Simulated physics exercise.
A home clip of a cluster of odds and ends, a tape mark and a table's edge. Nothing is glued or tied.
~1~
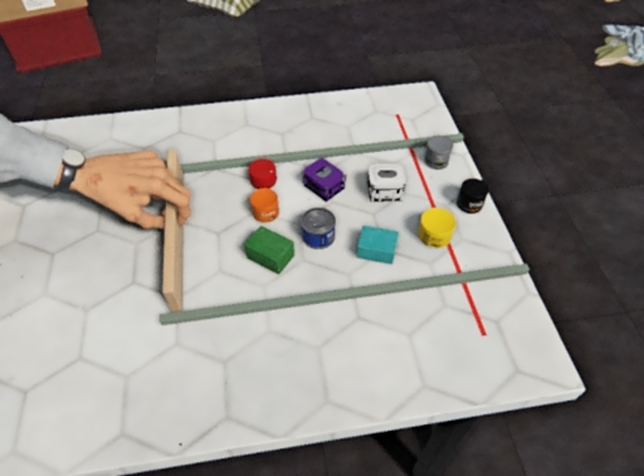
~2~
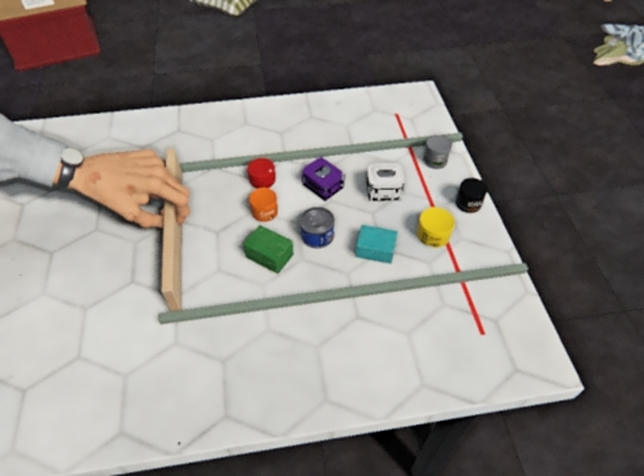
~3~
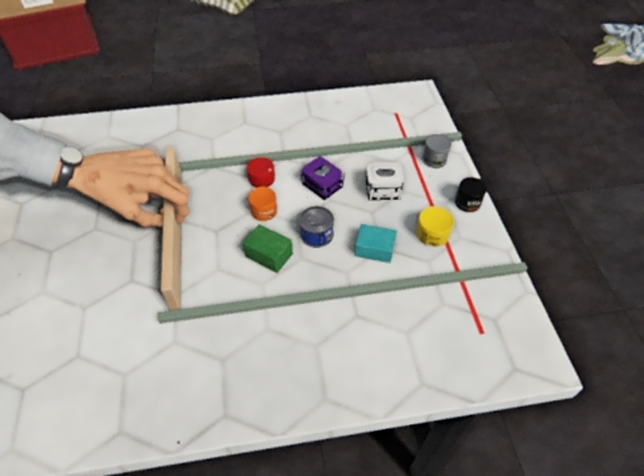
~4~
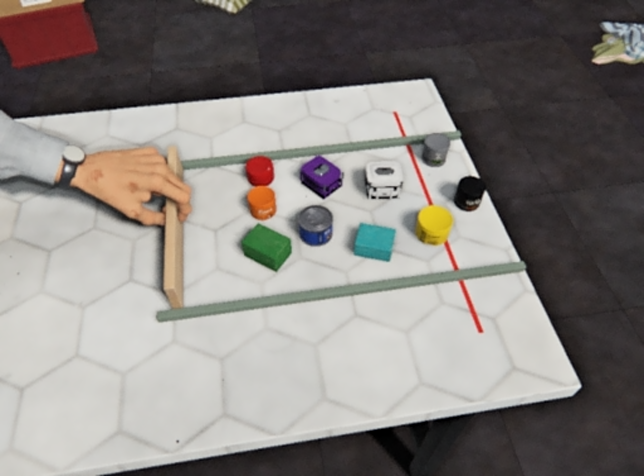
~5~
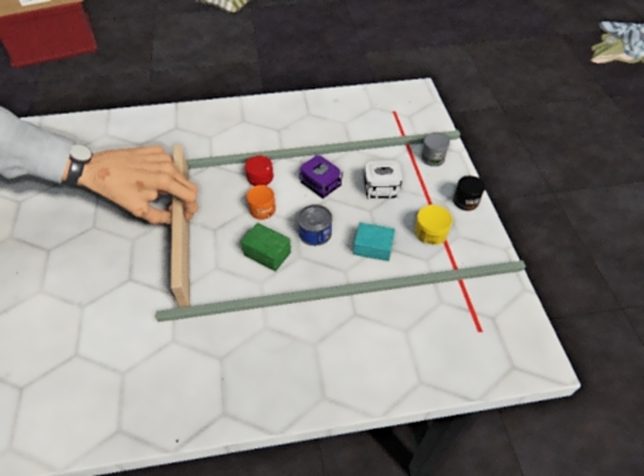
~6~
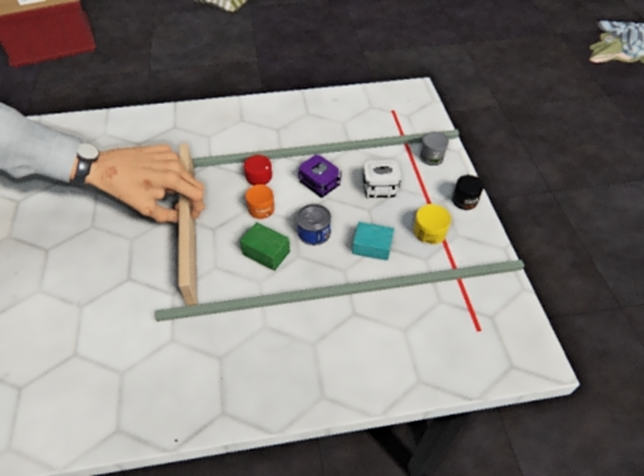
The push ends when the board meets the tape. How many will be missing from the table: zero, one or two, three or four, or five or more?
As it turns out, the number that fall off is one or two.
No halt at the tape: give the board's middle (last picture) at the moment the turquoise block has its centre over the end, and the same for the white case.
At (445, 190) for the turquoise block; at (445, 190) for the white case.
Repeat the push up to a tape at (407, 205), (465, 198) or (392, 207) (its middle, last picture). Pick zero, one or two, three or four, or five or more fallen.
The falls would be zero; five or more; not one.
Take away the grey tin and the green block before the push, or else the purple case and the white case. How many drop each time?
The counts: 0 and 1.
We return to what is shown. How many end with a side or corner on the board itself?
It touches 4.
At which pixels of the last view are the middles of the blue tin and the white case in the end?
The blue tin at (450, 203), the white case at (472, 180).
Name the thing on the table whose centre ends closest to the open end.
The black tub.
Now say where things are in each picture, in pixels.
In the first picture, black tub (472, 196); grey tin (438, 152); yellow tub (436, 228); board (174, 225); tape (433, 206).
In the second picture, grey tin (437, 152); green block (269, 249).
In the third picture, yellow tub (435, 227); white case (384, 181).
In the fourth picture, black tub (469, 194); purple case (321, 177).
In the fifth picture, grey tin (435, 150); red lid (260, 171).
In the sixth picture, black tub (467, 193); grey tin (434, 149); yellow tub (432, 225); board (188, 219); tape (429, 202).
Soon after, none off yet; black tub at rest near (467, 193); grey tin at rest near (434, 149); yellow tub at rest near (432, 225).
Then, none off yet; black tub at rest near (467, 193); grey tin at rest near (434, 149); yellow tub moved a little near (447, 223).
At rest, the number that fall off is one or two; fallen, yellow tub.
